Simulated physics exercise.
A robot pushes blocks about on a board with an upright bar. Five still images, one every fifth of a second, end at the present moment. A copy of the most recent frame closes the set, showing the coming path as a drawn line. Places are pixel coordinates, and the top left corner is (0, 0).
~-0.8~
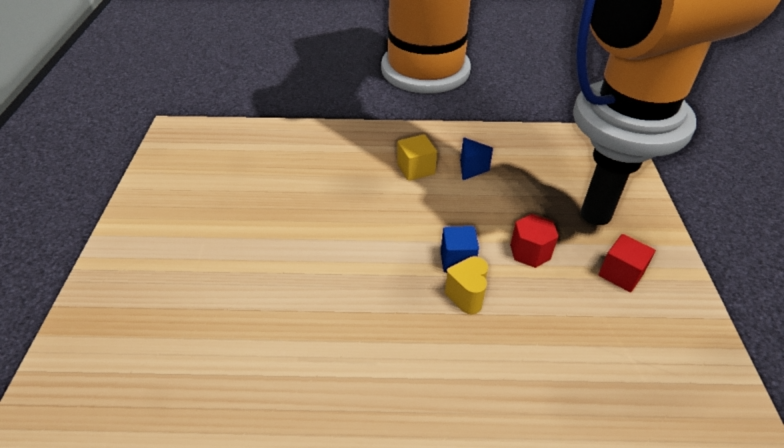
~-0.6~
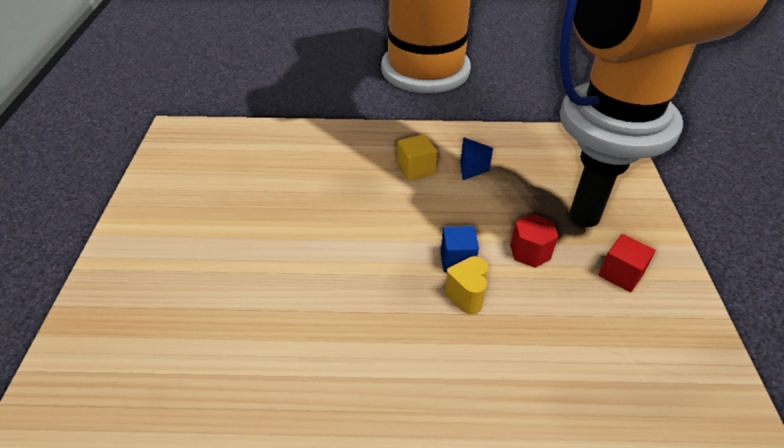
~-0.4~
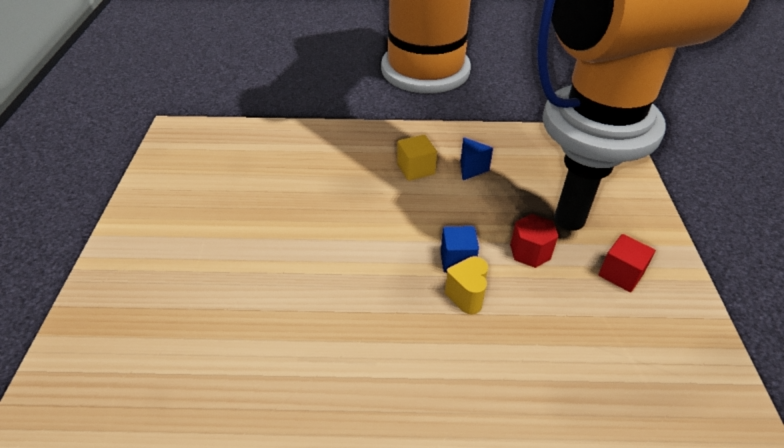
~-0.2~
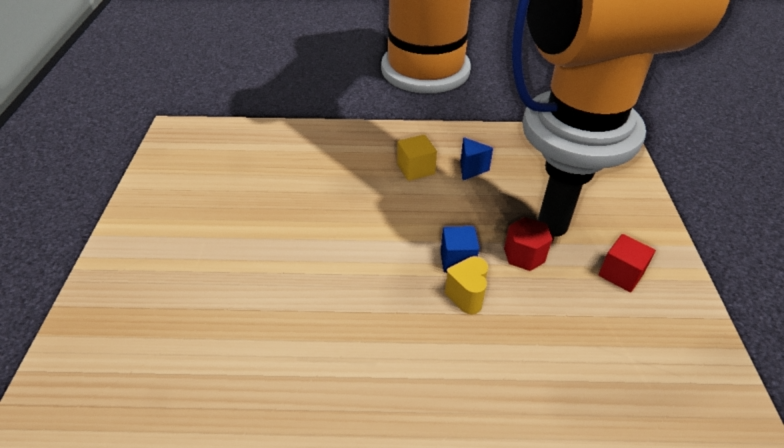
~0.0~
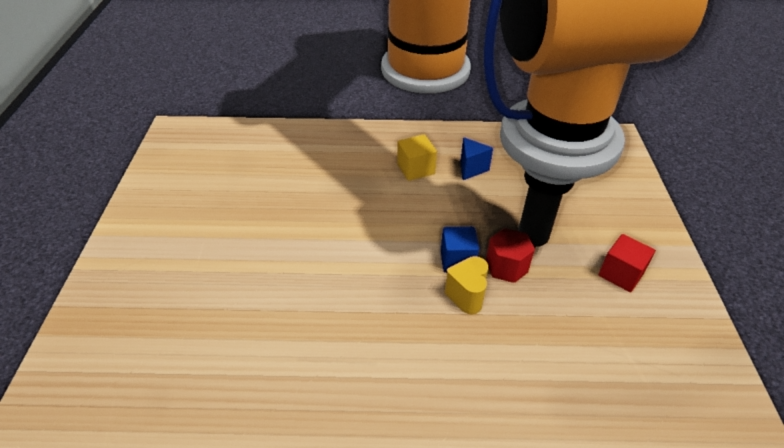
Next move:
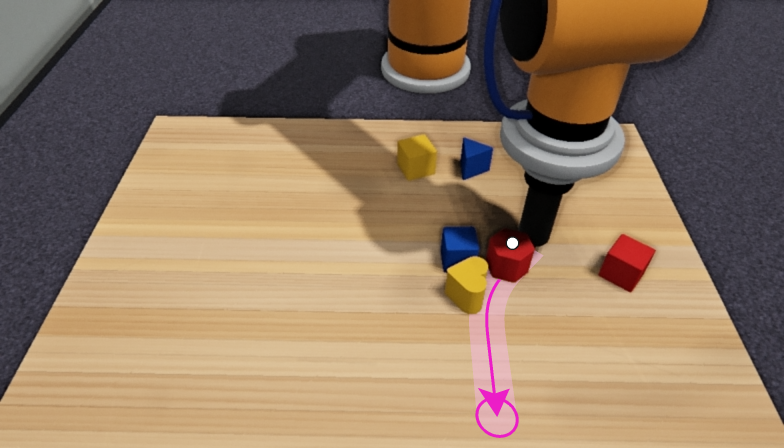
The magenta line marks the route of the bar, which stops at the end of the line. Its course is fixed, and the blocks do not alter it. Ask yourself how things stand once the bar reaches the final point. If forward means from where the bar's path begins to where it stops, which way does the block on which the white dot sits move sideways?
It shifts rightward.
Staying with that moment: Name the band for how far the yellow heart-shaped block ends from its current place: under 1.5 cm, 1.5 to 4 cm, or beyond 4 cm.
Past 4 cm.
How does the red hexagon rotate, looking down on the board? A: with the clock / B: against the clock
I choose A.
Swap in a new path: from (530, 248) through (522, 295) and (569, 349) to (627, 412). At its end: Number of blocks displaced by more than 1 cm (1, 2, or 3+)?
I reckon the push displaces two of the blocks by more than 1 cm.
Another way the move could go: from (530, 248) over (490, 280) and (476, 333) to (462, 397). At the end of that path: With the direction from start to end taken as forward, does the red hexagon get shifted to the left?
Yes
Path on the board, from (530, 248) via (495, 287) and (489, 345), ending at (497, 417); the dot is on the red hexagon.
On the path given first. One third of the way, bar (497, 275); blue square piece (451, 240), turned 50° clockwise; yellow heart-shaped block (436, 291), turned 45° anticlockwise; red hexagon (464, 273), turned 45° clockwise.
Two thirds of the way, bar (492, 333); blue square piece (451, 240), turned 50° clockwise; yellow heart-shaped block (419, 296), turned 40° anticlockwise; red hexagon (452, 284), turned 85° clockwise.
At the end, bar (500, 406); blue square piece (451, 240), turned 50° clockwise; yellow heart-shaped block (419, 296), turned 40° anticlockwise; red hexagon (452, 284), turned 85° clockwise; red square piece in place.
